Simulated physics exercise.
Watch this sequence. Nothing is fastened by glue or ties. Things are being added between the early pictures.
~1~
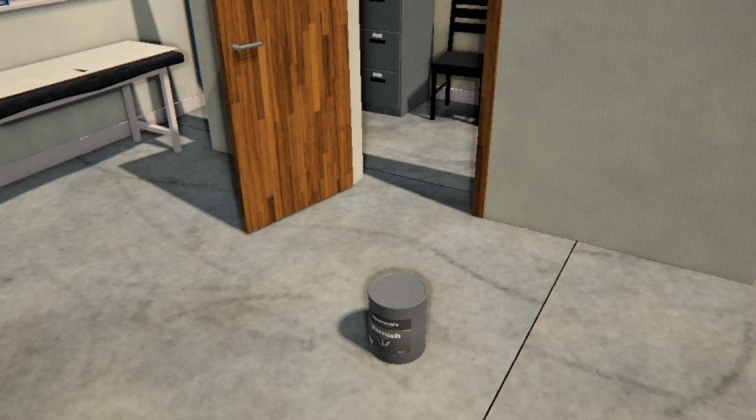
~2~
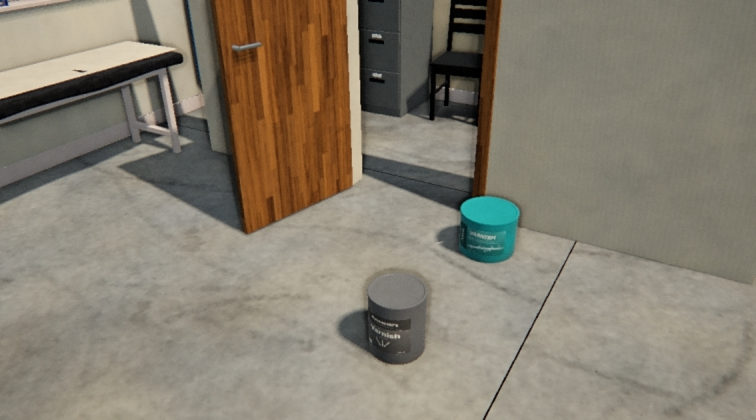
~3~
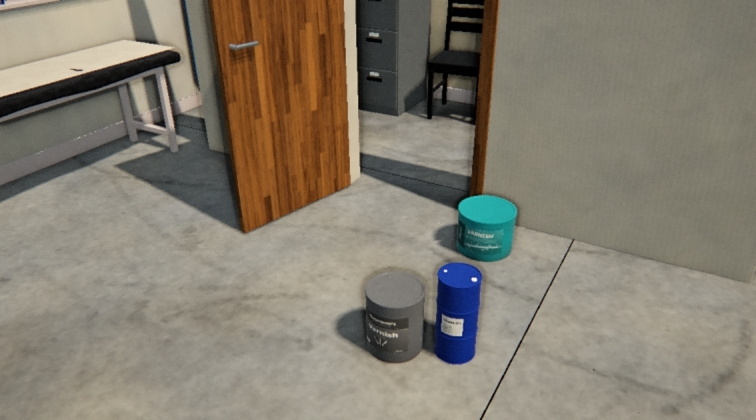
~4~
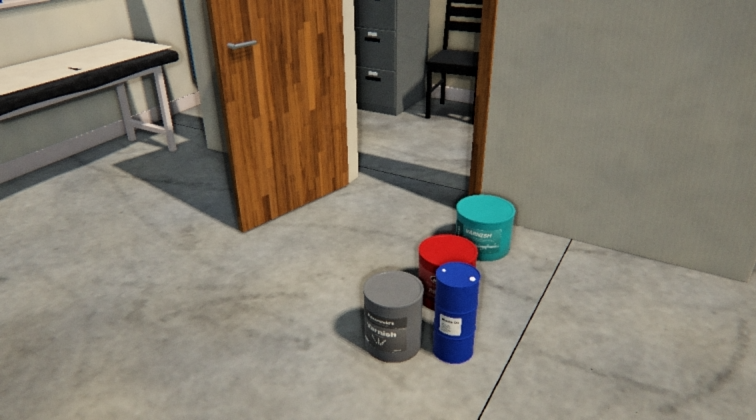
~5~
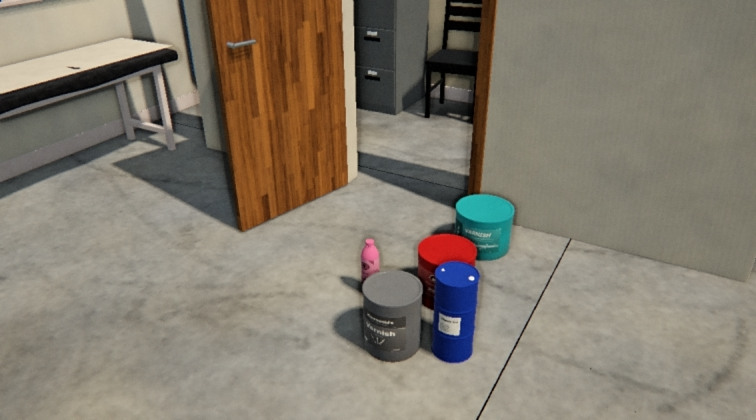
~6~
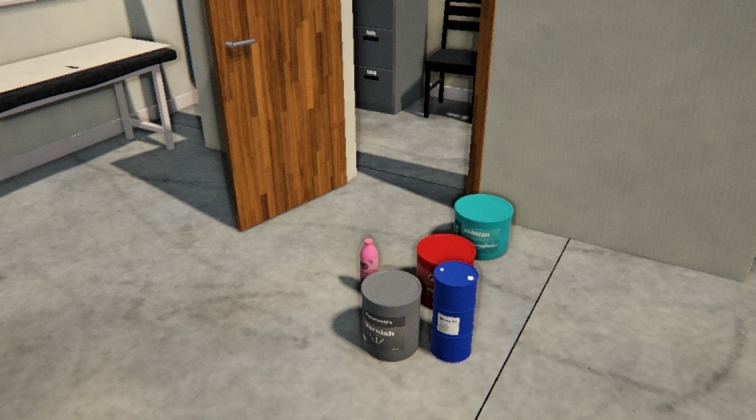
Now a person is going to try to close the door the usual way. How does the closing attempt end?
Basically the door isn't held back by anything.
Then, 0.60 s on from there, door 88° open.
Then, 1.00 s on from there, door 62° open.
Then, 1.30 s on from there, door 38° open.
Then, 1.60 s on from there, door 13° open.
In the end, door 0° open; all 5 unmoved. At the end, from the last picture's camera, pink bottle near (369, 267).
